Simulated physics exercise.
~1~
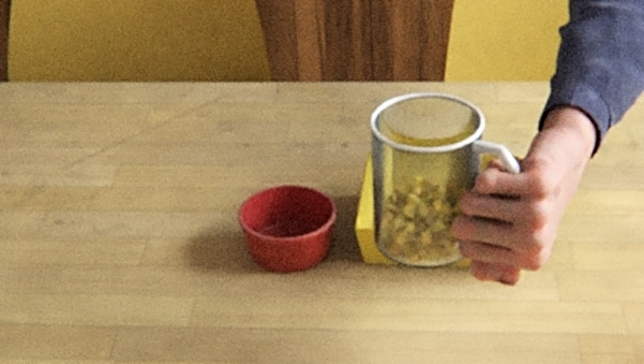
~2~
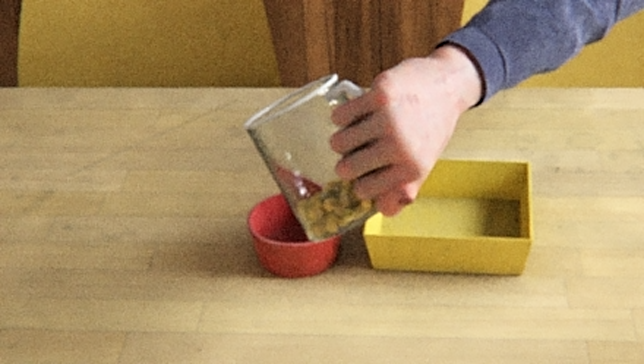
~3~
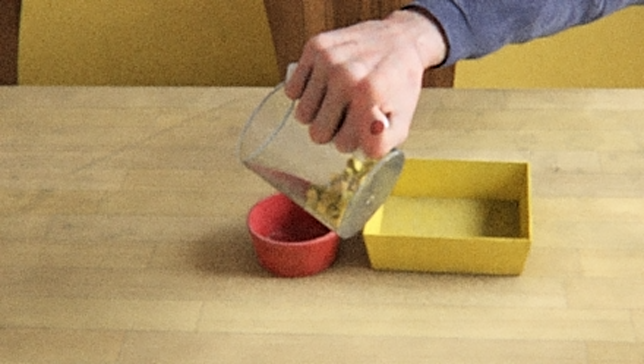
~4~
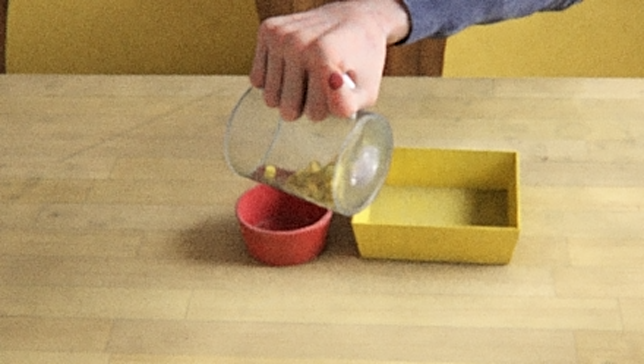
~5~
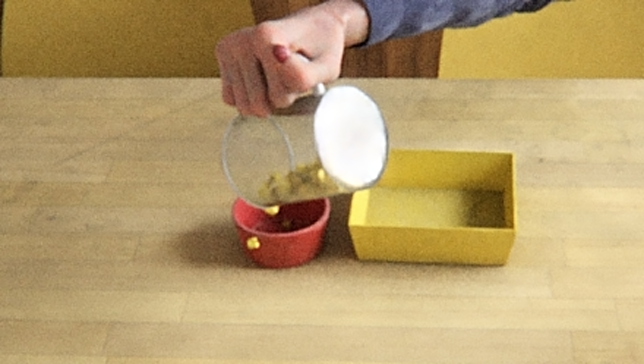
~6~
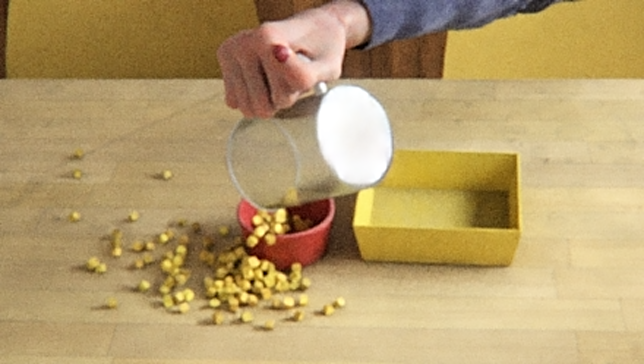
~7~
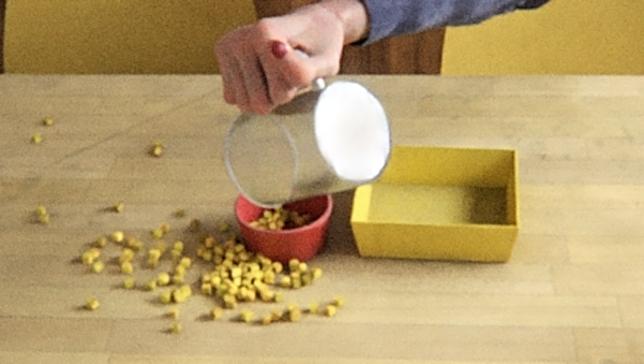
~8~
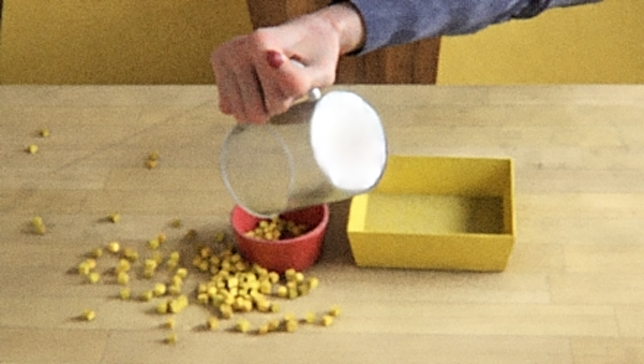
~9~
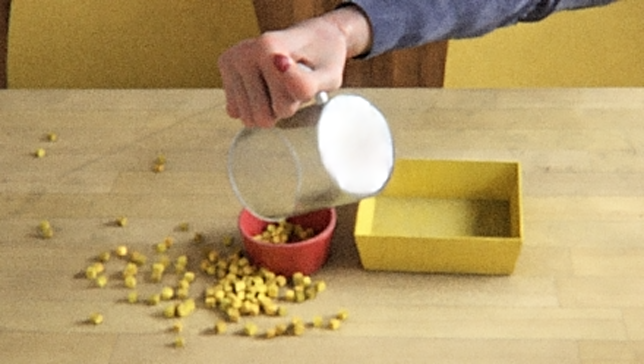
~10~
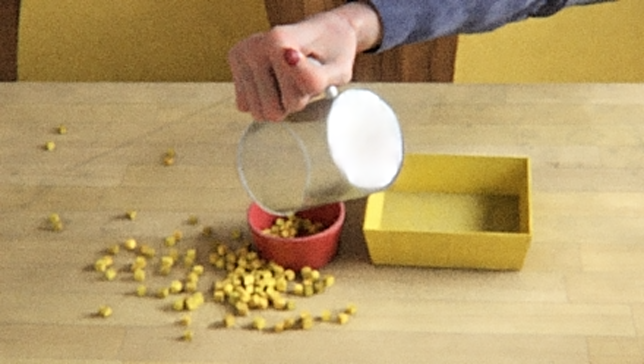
In this clip, a hand lifts a clear cup of small yellow cubes from beside a red dish and tips it over the dish until the cubes pour out, some landing inside but most scattering across the wooden table, leaving the yellow tin empty.
